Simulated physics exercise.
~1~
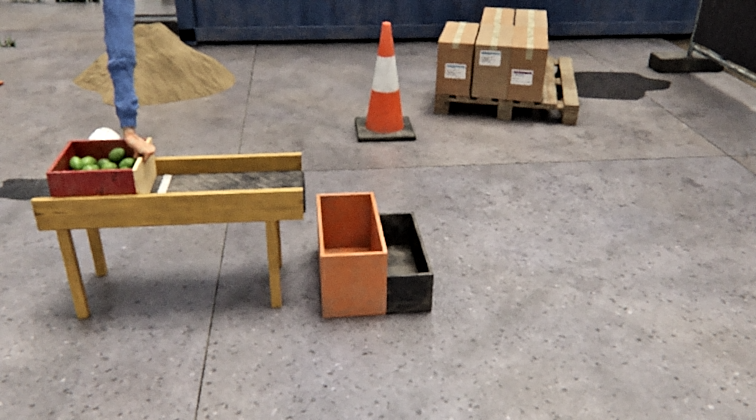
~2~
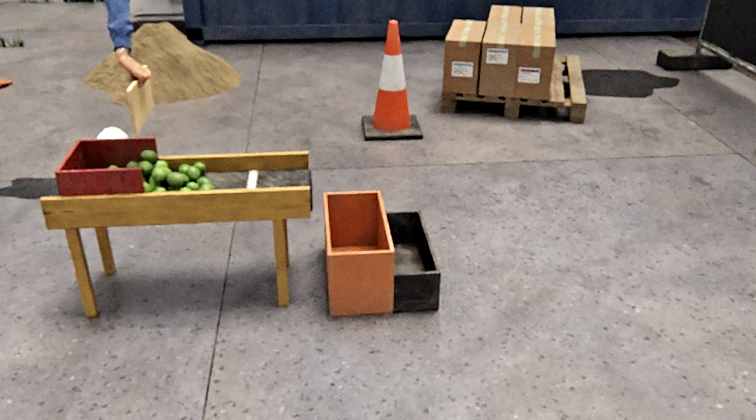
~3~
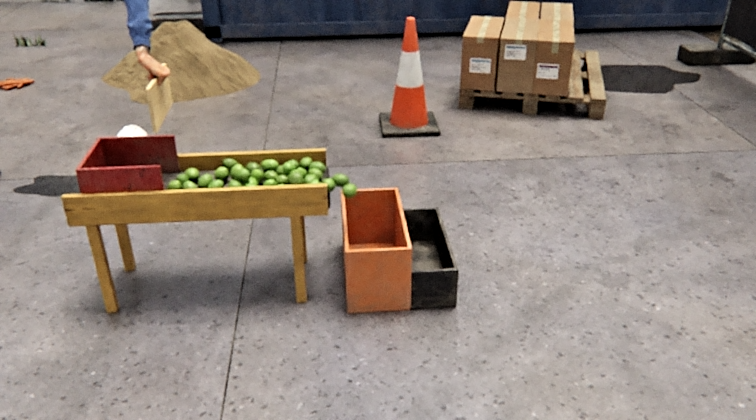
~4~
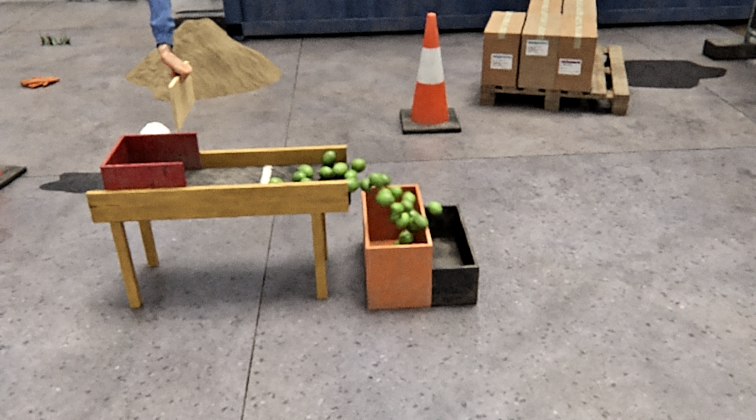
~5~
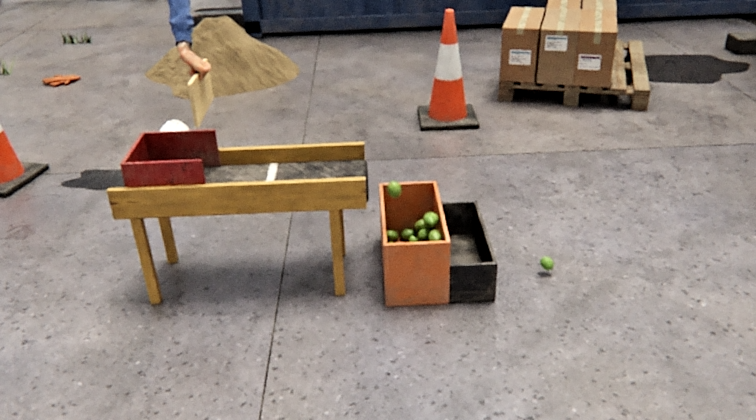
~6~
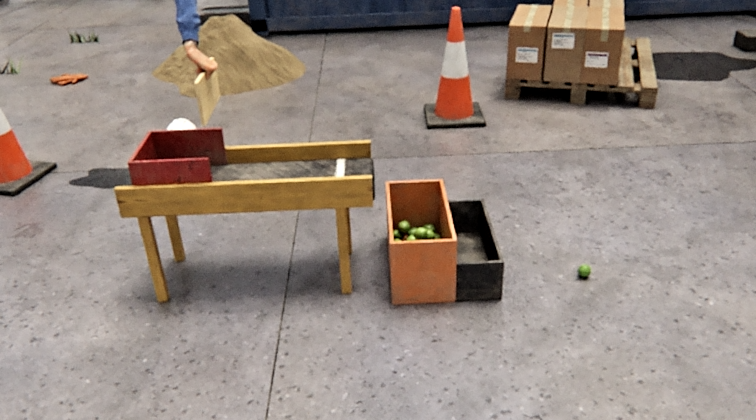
A hand lifts a gate, and limes ride right into an orange bin, one landing beyond.
